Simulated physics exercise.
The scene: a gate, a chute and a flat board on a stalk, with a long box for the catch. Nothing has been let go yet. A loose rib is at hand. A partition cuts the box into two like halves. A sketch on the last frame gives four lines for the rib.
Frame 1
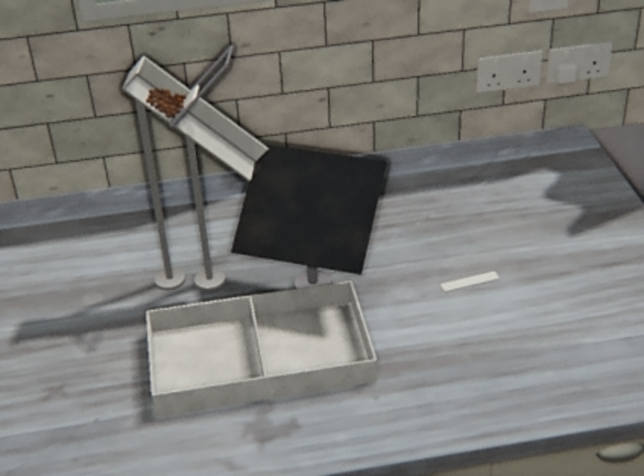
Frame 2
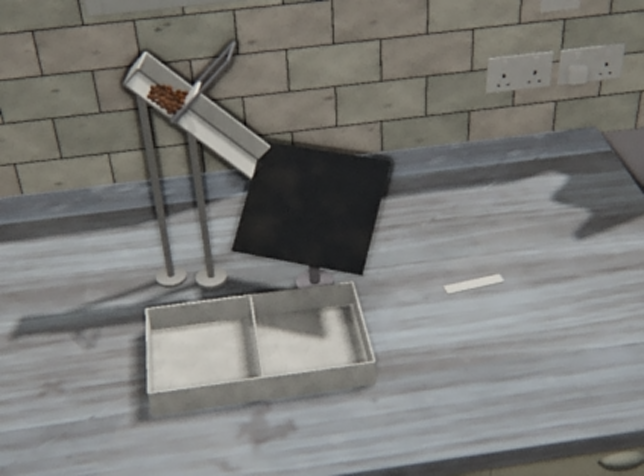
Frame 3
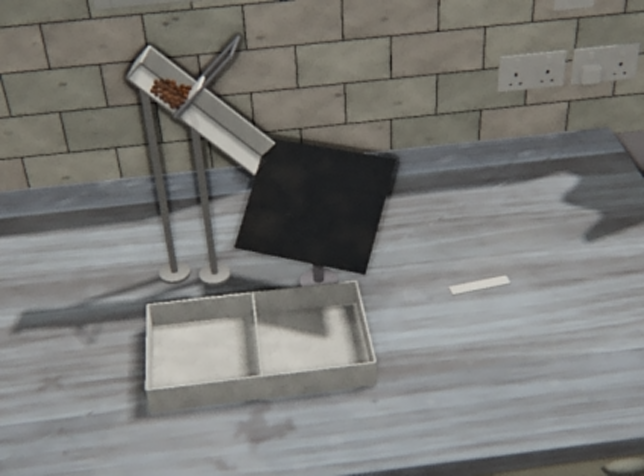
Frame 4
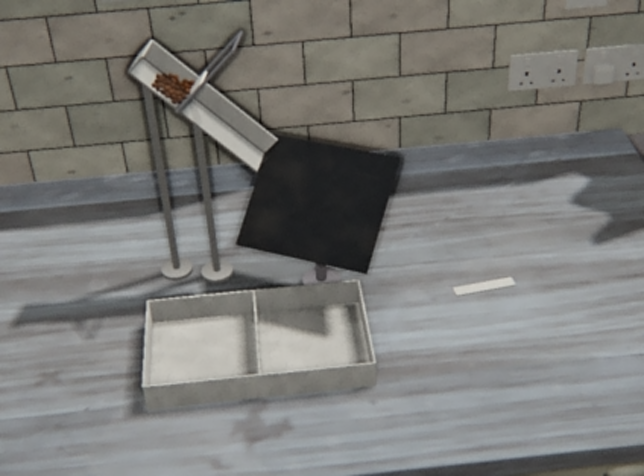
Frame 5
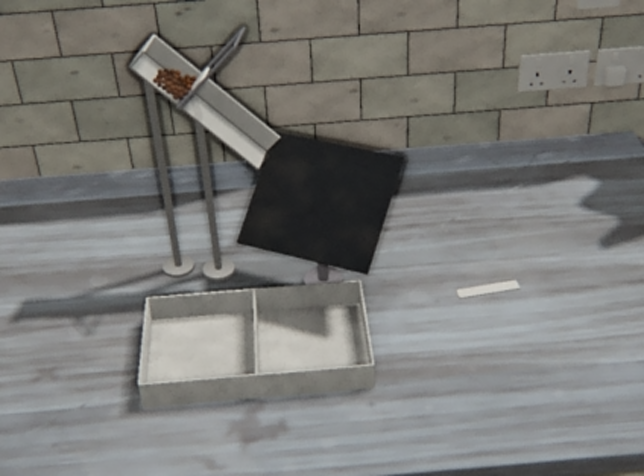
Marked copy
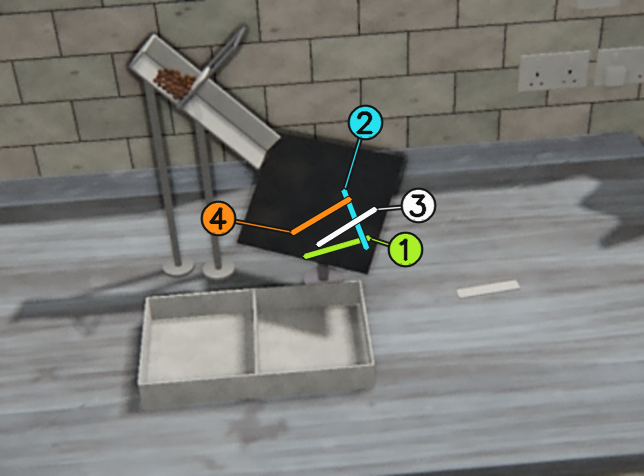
On a grey worktop, a sloping chute of brown pieces, a black board and a divided box stay still as the view shifts slightly.
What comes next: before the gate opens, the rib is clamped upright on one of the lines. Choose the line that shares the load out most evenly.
I would pick line 4.
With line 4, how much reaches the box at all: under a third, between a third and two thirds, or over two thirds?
It is over two thirds.
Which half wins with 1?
The right half.
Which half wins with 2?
More lands on the right.
On the marked copy, line 1 from (368, 238) to (305, 256); line 2 from (344, 191) to (366, 247); line 3 from (374, 209) to (318, 244); line 4 from (349, 199) to (293, 232).
With 1, of what is caught, a small part in the left half, nearly all in the right.
With 2, of what is caught, a small part in the left half, nearly all in the right.
With 3, of what is caught, a small part in the left half, nearly all in the right.
With 4, of what is caught, about two thirds in the left half, about a third in the right.
